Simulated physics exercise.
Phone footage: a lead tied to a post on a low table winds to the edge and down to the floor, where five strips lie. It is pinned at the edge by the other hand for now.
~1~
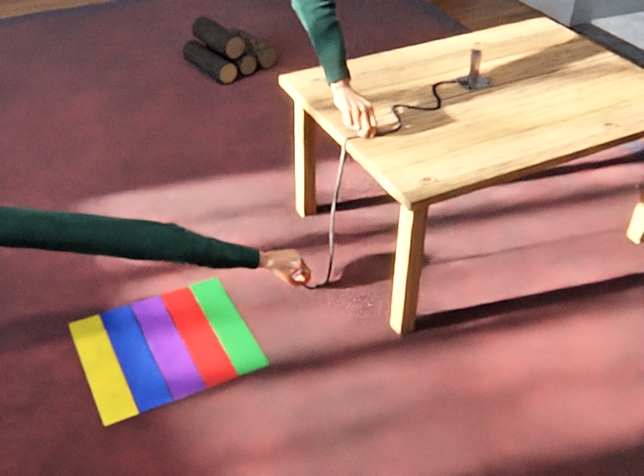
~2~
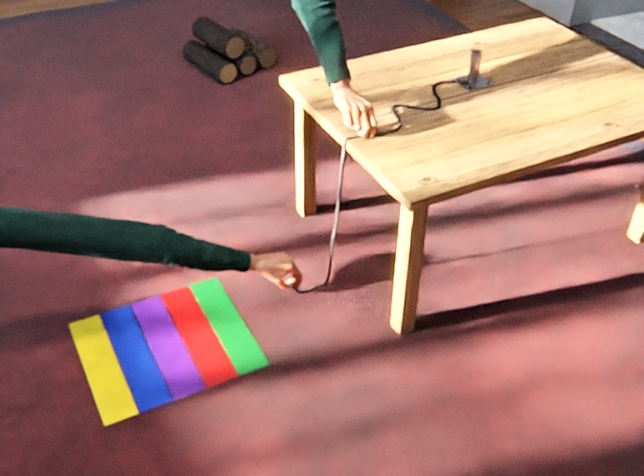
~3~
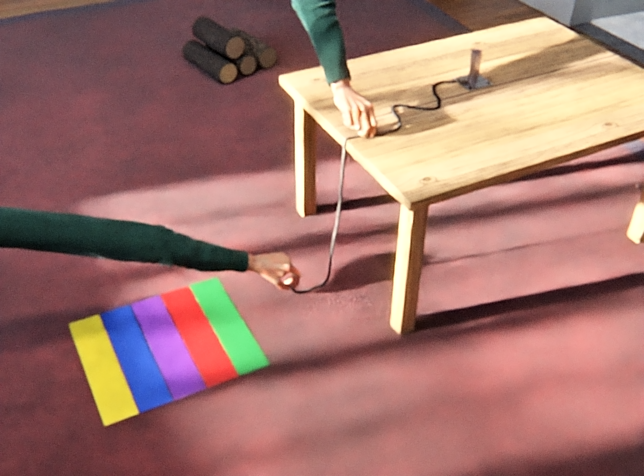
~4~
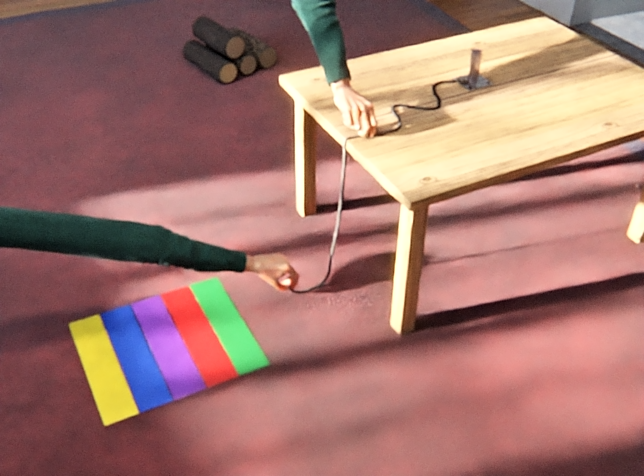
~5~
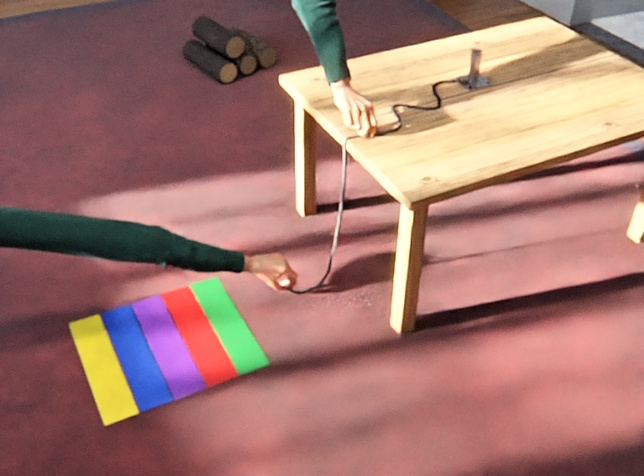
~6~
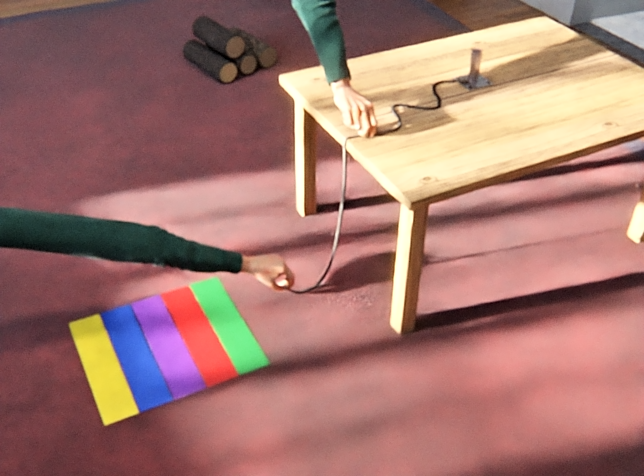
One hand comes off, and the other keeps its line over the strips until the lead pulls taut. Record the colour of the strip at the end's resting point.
Resting point: Blue strip.
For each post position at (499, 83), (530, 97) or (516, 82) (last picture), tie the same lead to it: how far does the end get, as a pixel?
Approximate pixels in order: (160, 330), (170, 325), (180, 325).
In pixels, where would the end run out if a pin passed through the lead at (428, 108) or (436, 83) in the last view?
Per try (px): (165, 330), (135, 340).
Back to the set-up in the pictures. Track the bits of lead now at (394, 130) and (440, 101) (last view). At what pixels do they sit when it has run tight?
In that view they sit near (329, 143) and near (415, 102).
Soon after, end near (193, 319); over red.
Then, end near (153, 332); over purple.
At full stretch, end near (129, 340); over blue. It gets as far as the blue strip.
